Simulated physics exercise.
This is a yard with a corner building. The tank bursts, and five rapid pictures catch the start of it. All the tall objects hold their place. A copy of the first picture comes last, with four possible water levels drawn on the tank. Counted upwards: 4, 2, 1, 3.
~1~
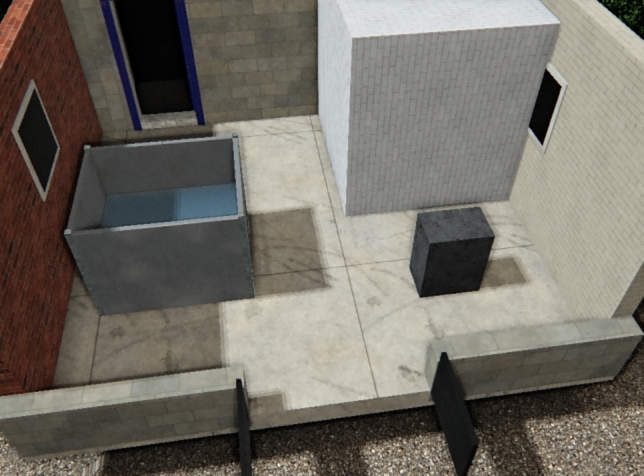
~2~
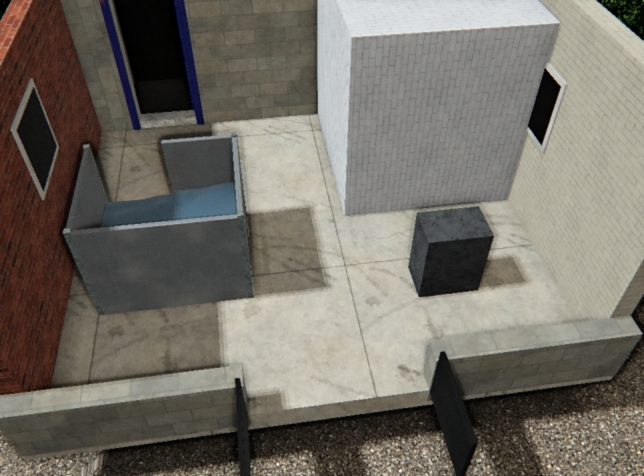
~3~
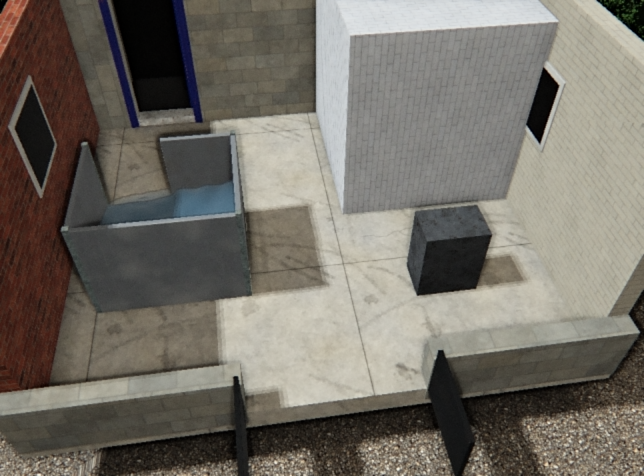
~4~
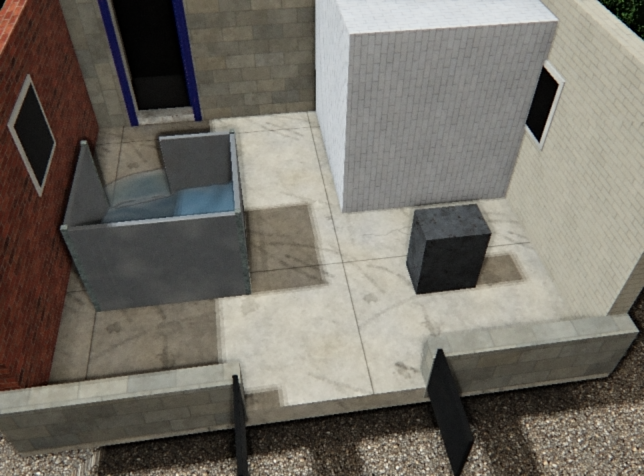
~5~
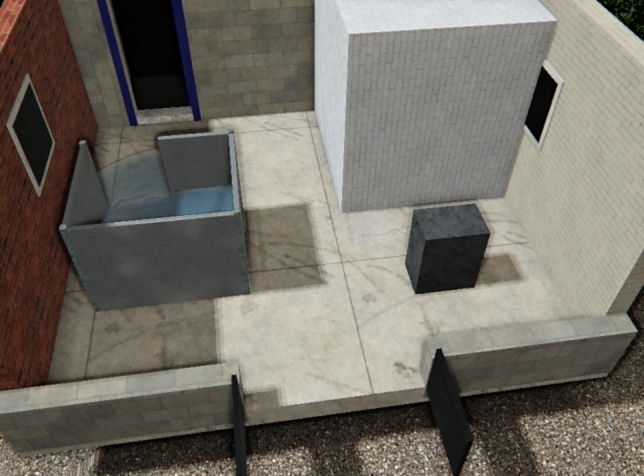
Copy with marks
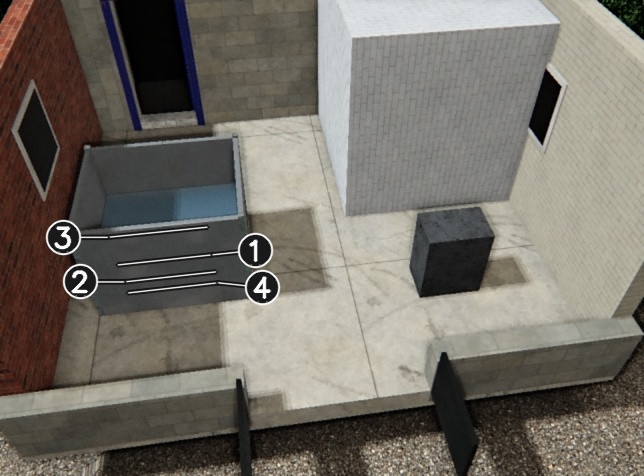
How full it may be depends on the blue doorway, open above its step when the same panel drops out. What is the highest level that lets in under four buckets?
Choose 4.
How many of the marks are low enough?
One.
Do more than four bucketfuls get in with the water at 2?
Yes.
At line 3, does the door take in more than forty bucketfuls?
Yes, it does.
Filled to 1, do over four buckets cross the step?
Yes, it does.
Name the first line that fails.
2 it is.
On the marked copy, 1 at (165, 259); 2 at (170, 276); 3 at (157, 232); 4 at (173, 287); from the bottom up 4, 2, 1, 3.
With 1, dozens of bucketfuls pour in.
With 2, about 11 bucketfuls get in.
With 3, dozens of bucketfuls pour in.
With 4, a bucket or two gets in.
